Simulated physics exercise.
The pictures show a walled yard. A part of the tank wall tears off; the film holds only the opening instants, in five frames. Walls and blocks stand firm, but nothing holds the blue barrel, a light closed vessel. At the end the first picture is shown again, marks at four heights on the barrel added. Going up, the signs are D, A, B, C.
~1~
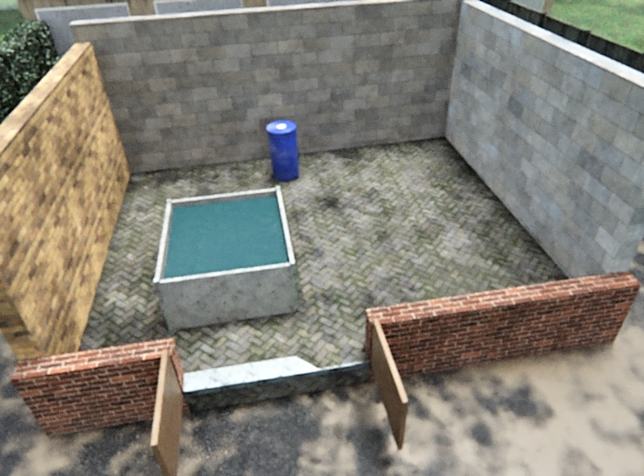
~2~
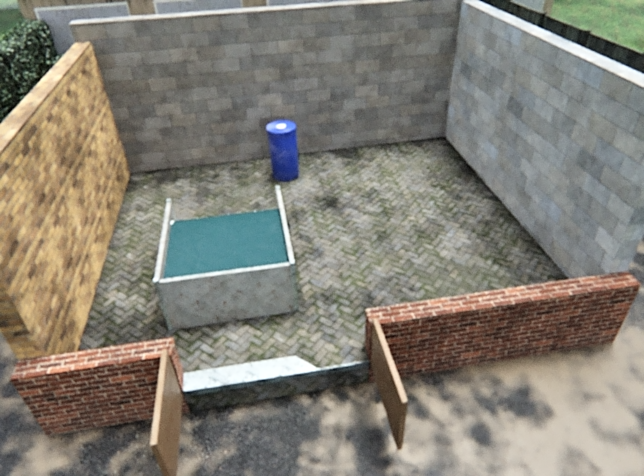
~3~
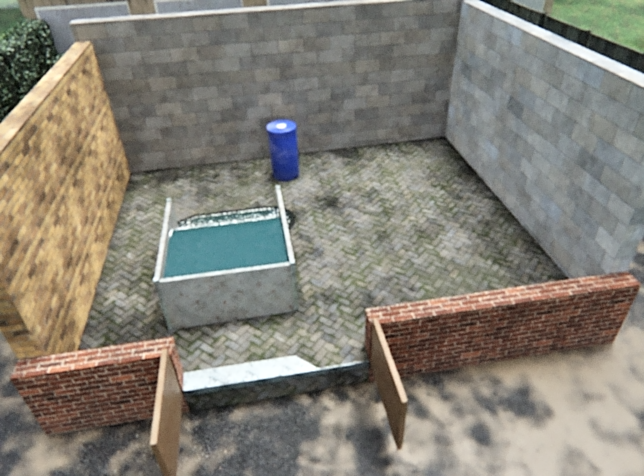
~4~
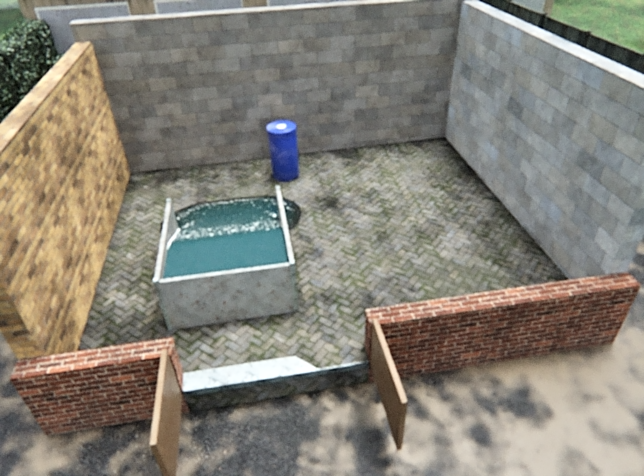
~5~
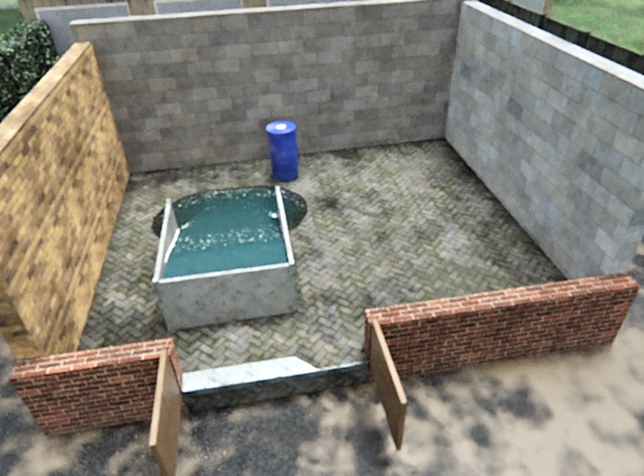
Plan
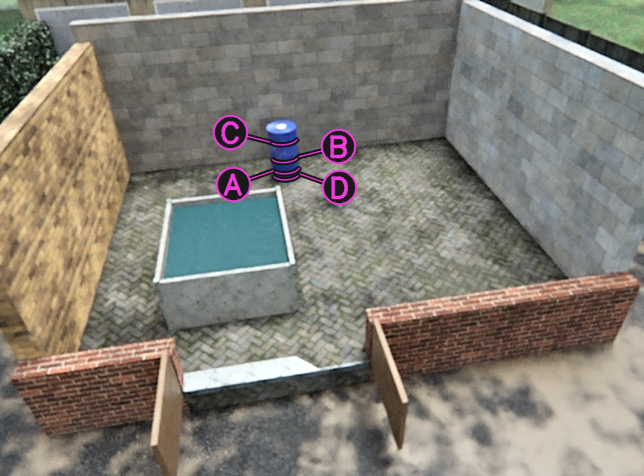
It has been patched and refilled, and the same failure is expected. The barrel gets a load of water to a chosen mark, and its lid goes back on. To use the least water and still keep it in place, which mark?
Go for B.
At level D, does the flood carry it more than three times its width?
Yes.
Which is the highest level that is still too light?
A.
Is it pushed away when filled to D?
Yes, that goes wrong.
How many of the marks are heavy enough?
Two.
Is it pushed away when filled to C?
No, that is safe.
In magenta, A at (287, 173); B at (286, 162); C at (284, 144); D at (287, 179); from the bottom up D, A, B, C.
For level A, it is pushed about twice its own width away.
For level B, it does not move.
For level C, it does not move.
For level D, it is pushed about 9 times its own width away.
